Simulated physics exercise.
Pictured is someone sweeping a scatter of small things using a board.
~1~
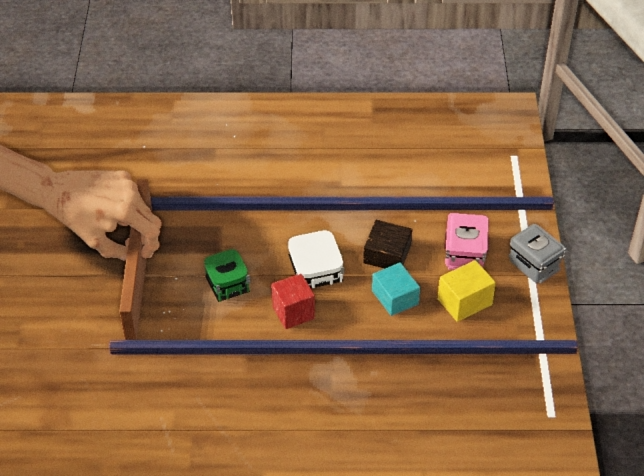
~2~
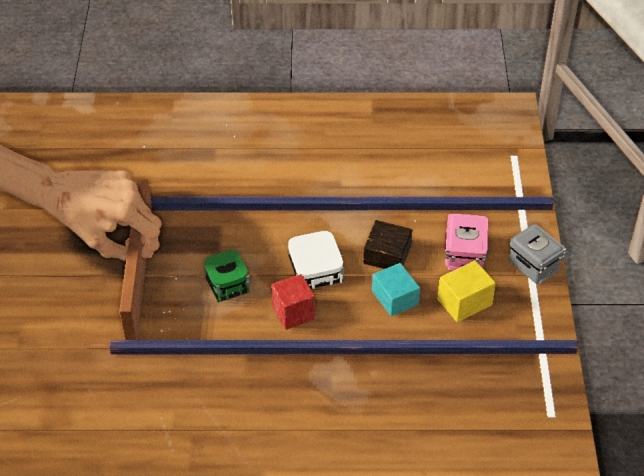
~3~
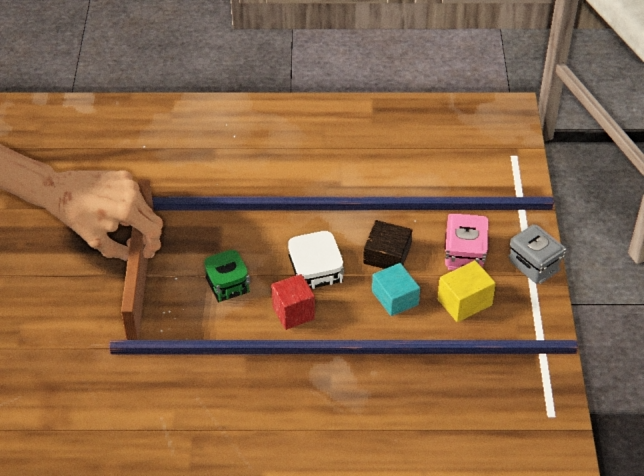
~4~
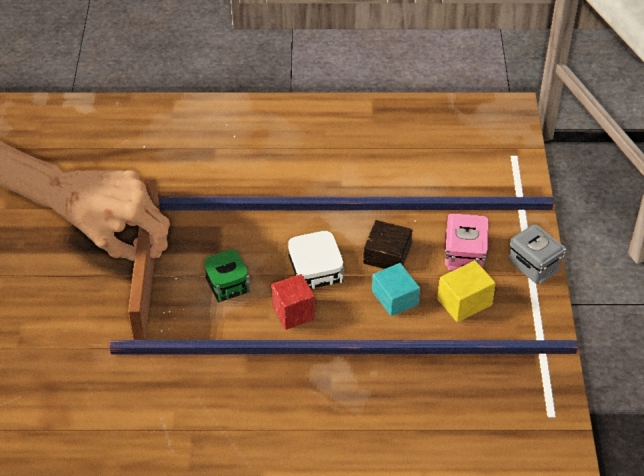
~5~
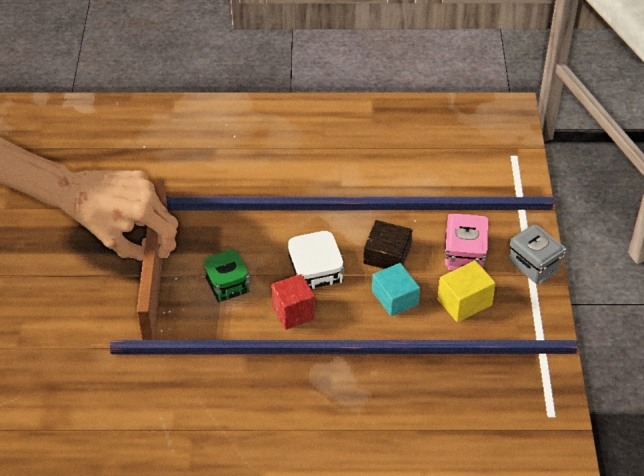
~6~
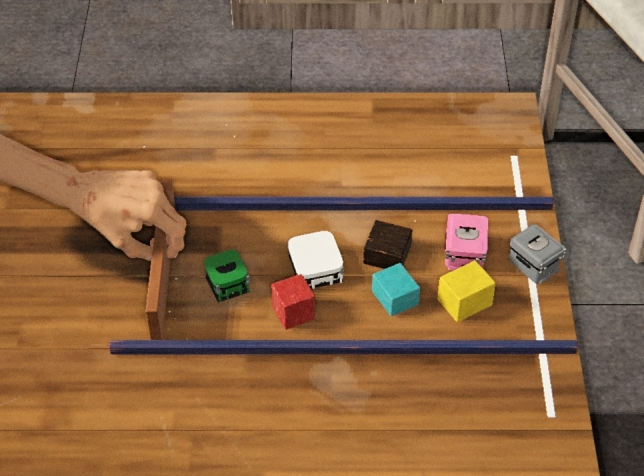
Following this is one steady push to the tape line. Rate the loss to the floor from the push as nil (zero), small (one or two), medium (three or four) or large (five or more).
The loss is medium.
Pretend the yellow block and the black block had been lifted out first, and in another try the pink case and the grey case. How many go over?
The answer is 3 and then 2.
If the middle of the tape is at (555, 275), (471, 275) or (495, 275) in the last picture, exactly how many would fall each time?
Going through them in order, you'd see 8, 1 and 2.
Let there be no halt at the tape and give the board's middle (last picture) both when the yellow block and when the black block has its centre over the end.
Roughly (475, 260); roughly (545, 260).
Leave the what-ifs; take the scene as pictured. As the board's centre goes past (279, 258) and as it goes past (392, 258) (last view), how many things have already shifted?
Tally: First 3; then 7.
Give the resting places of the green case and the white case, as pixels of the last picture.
In order, first (552, 283), then (555, 248).
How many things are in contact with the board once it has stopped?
The answer is 4.
Soon after, none off yet; grey case at rest near (536, 255); pink case at rest near (466, 243); yellow block at rest near (466, 291).
At rest, the number that fall off is three or four; fallen, turquoise block, yellow block, pink case and grey case.
